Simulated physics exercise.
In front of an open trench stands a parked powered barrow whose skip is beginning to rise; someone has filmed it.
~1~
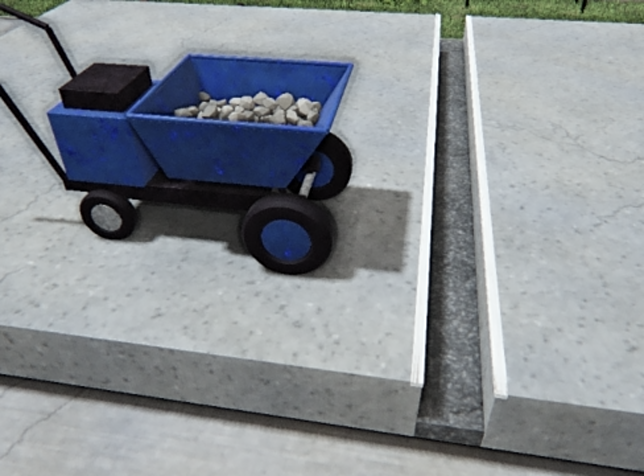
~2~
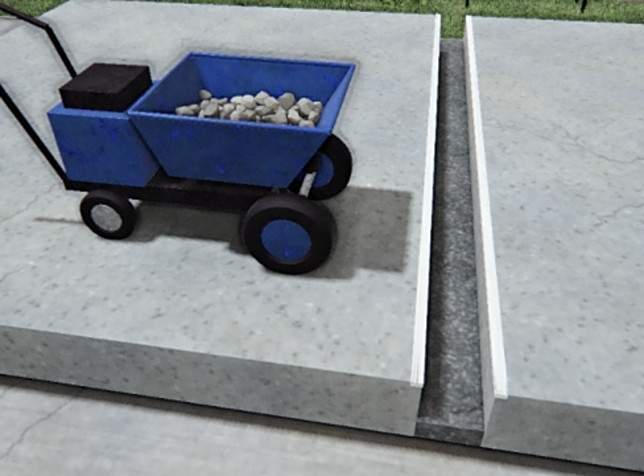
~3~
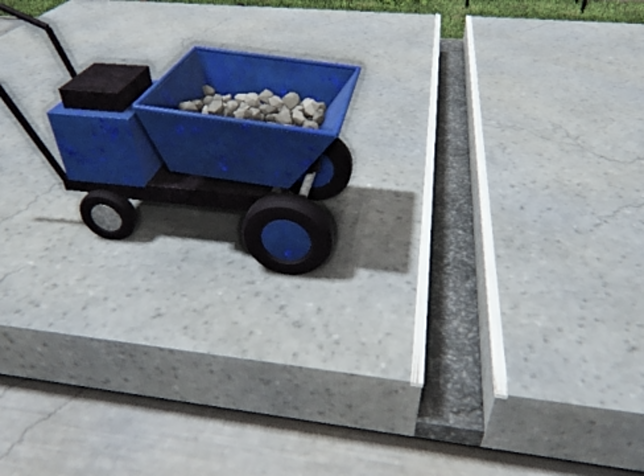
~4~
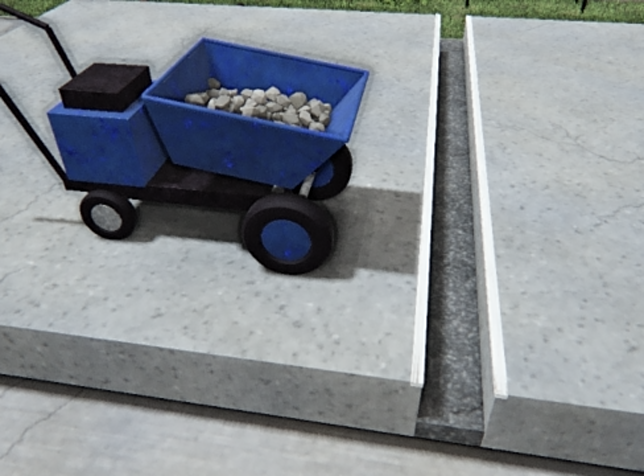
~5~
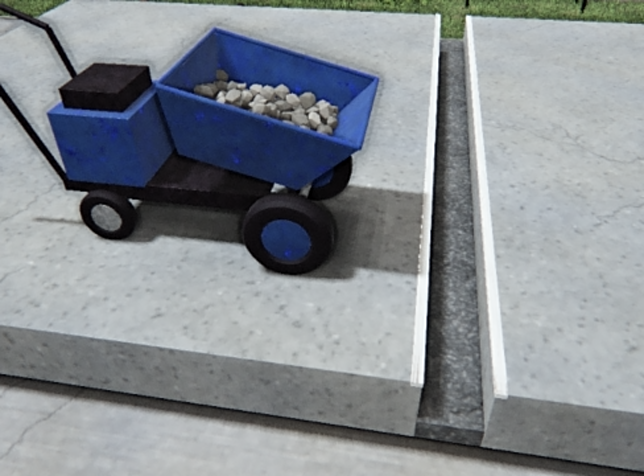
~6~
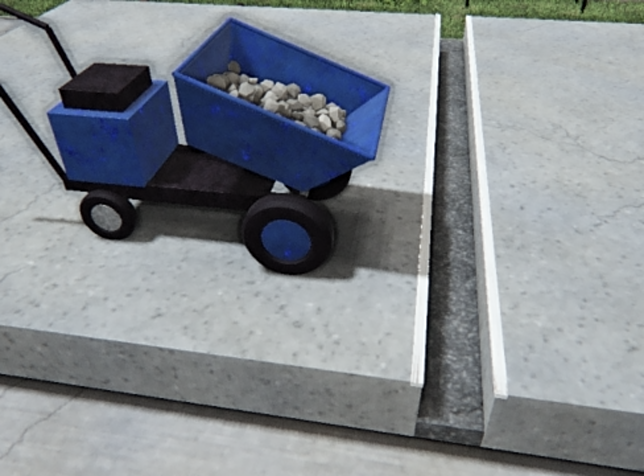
At first, a blue powered barrow loaded with broken stones stands parked on a concrete slab, its skip level, left of a narrow open trench. The skip then tilts gradually toward the right, its rear rising and its front lip dipping, until it is clearly tipped with the stones still inside.
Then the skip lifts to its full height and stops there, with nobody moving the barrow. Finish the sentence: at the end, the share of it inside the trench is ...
... above half.
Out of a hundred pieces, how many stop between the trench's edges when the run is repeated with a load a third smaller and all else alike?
That works out at around 100 percent.
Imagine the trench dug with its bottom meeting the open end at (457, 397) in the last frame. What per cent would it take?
It works out to some 60 percent.
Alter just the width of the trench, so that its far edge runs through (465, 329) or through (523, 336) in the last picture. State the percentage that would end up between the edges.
70 % and 100 %, give or take.
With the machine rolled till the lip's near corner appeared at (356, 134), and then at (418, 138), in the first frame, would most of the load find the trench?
Well, parked at the first spot it'd be past the halfway mark, and at the second it'd be short of the halfway mark.
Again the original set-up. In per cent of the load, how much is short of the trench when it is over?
Around 0 %.
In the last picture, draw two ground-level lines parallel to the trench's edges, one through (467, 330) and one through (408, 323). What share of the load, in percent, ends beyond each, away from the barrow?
In order: 30 percent, then 100 percent.
Soon, skip tipped steeply; all in the skip.
A while on, skip tipped right over; nearly all in the skip; a stray few short of the trench; a small part in or heaped over the trench; a stray few falling.
Towards the end, skip tipped right over; about a quarter in the skip; a stray few short of the trench; about two thirds in or heaped over the trench.
Finally, skip tipped right over; a stray few short of the trench; nearly all in or heaped over the trench; none beyond it.
